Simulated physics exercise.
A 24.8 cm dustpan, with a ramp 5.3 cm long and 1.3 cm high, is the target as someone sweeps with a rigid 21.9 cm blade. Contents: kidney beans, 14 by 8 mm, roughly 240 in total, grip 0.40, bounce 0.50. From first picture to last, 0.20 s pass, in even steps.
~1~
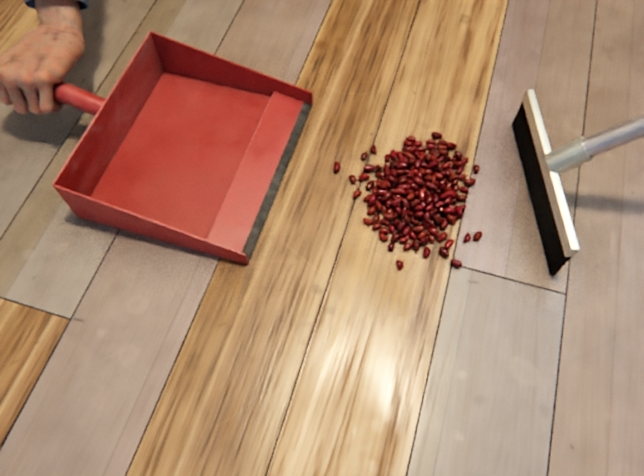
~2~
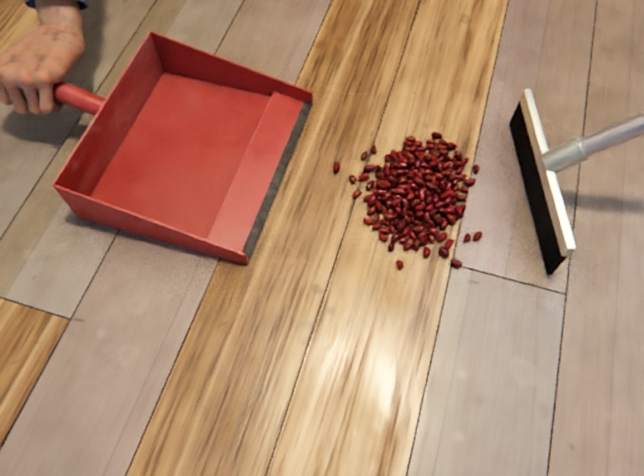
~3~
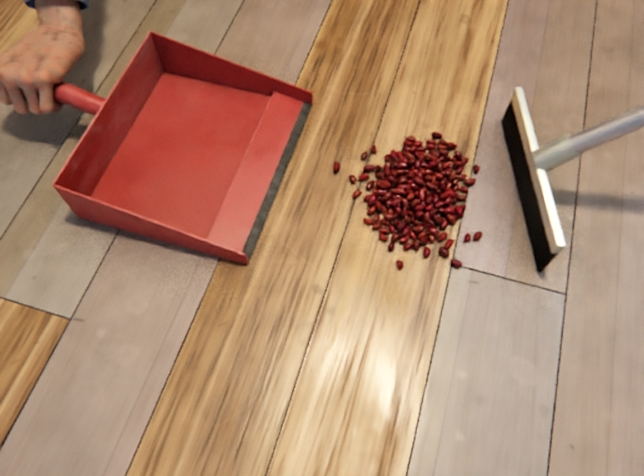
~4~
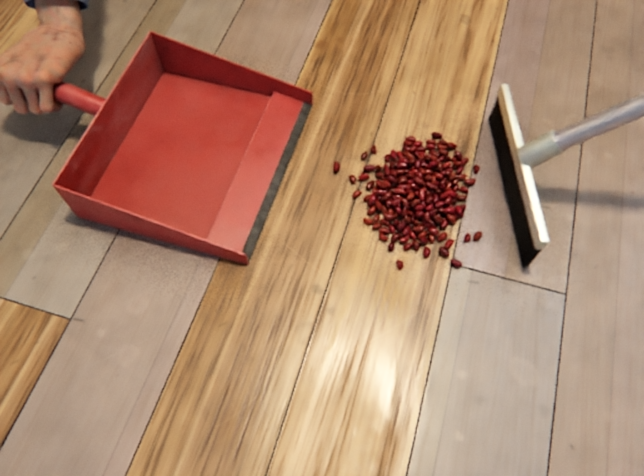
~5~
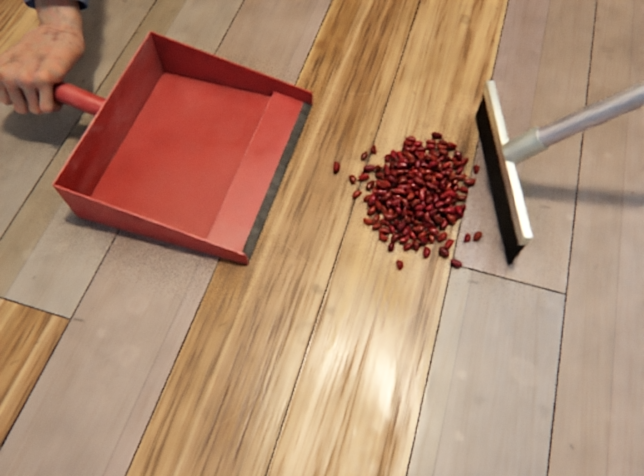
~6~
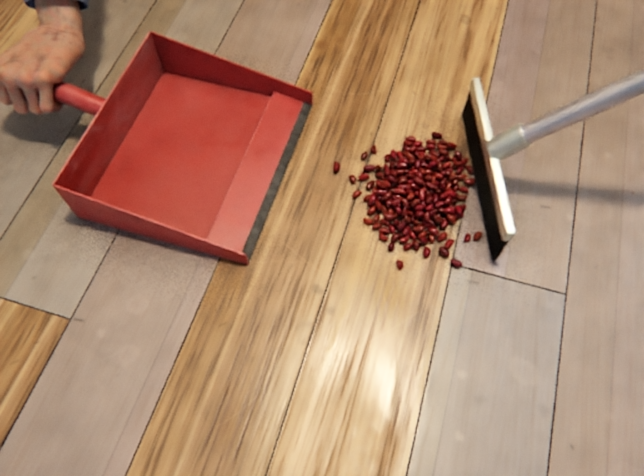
On a wood-plank floor, a squeegee-like blade sliding left to the edge of a red bean pile, a hand holding a red dustpan still.
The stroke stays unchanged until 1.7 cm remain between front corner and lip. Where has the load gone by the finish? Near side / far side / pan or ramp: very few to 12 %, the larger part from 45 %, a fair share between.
Near side: Very few; far side: Very few; pan: Very few.
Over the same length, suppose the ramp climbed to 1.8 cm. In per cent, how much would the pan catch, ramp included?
With that ramp, near 5 per cent.
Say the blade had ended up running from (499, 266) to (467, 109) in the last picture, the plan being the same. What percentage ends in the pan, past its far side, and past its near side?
That ends as pan 20, far 0, and near 15.
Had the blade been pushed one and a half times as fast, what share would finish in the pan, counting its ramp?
About 10 %.
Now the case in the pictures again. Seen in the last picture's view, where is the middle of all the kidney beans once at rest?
Approximately (309, 181) in the last picture.
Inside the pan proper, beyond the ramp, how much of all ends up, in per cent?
Roughly 0 in a hundred.
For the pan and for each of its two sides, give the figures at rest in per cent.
Near: 0; far: 0; pan: 5 (percent).
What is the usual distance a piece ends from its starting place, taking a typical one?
That distance is around 14 cm.
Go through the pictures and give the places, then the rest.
Blade from (570, 251) to (528, 98), moved 0.0 cm, 0 of the pieces shifted so far; middle of the pieces at (417, 190); pan at (188, 154), in the first frame.
Blade from (567, 250) to (525, 98), moved 0.4 cm, 0 of the pieces shifted so far; middle of the pieces at (417, 190), in the second frame.
Blade from (557, 248) to (516, 96), moved 1.4 cm, 0 of the pieces shifted so far; middle of the pieces at (417, 190), in the third frame.
Blade from (540, 244) to (502, 93), moved 3.1 cm, 0 of the pieces shifted so far; middle of the pieces at (417, 190), in the fourth frame.
Blade from (524, 240) to (488, 90), moved 4.9 cm, 0 of the pieces shifted so far; middle of the pieces at (417, 190), in the fifth frame.
Blade from (507, 236) to (474, 87), moved 6.6 cm, 1 of the pieces shifted so far; middle of the pieces at (417, 190); pan at (188, 154), in the sixth frame.
Then, 0.21 s after the last picture, middle of the blade 14 cm from the lip; 0 % over the lip, far side 0 %, near side 0 %.
Then, 0.35 s after the last picture, middle of the blade 8 cm from the lip; 0 % over the lip, far side 0 %, near side 0 %.
Then, 0.62 s after the last picture, middle of the blade 5 cm from the lip; 5 % over the lip, far side 0 %, near side 0 %.
In the end, near side 0 %, far side 0 %, pan 5 %, in front of the lip or behind the blade 90 %.
